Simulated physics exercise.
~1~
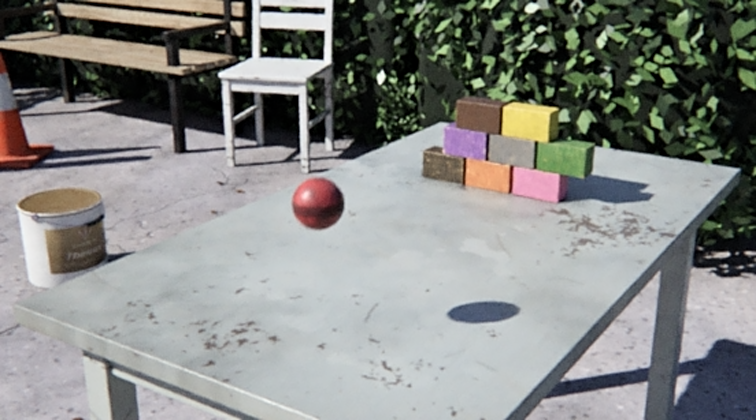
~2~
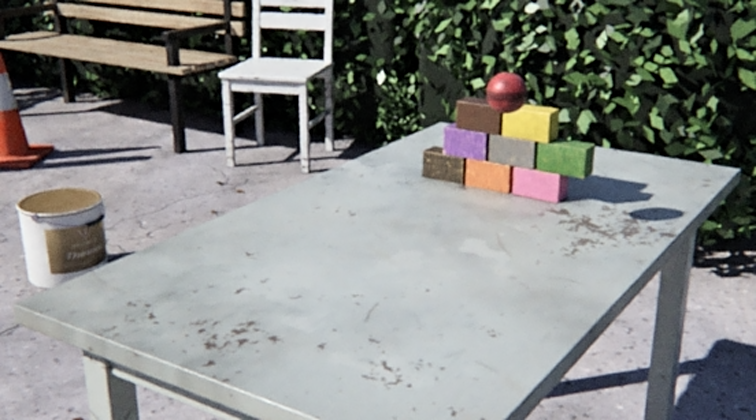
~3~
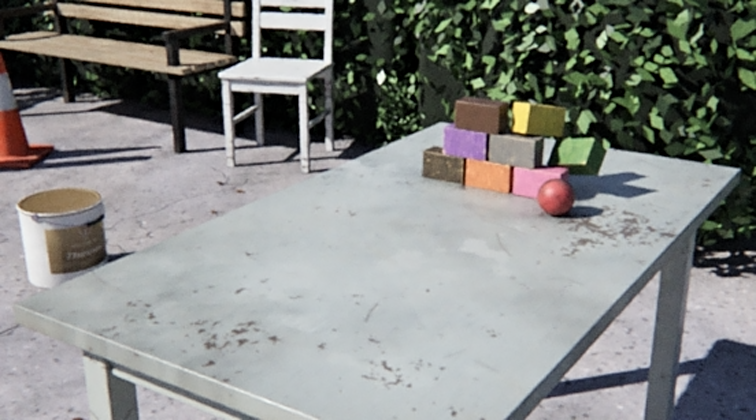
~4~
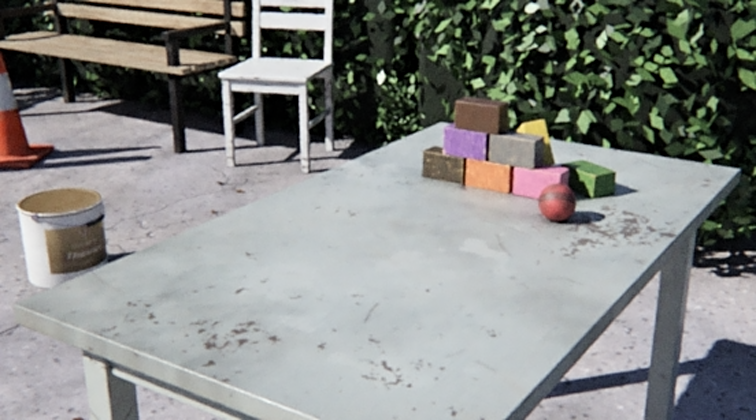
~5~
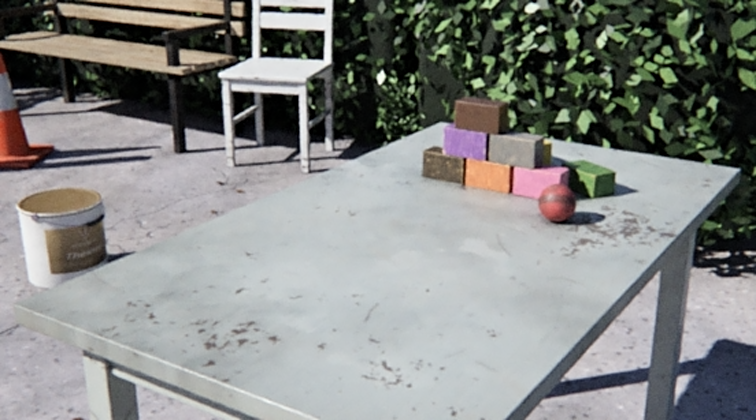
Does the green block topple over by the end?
Yes, the green block topples off the stack and ends up lying on the table beside the pink block.
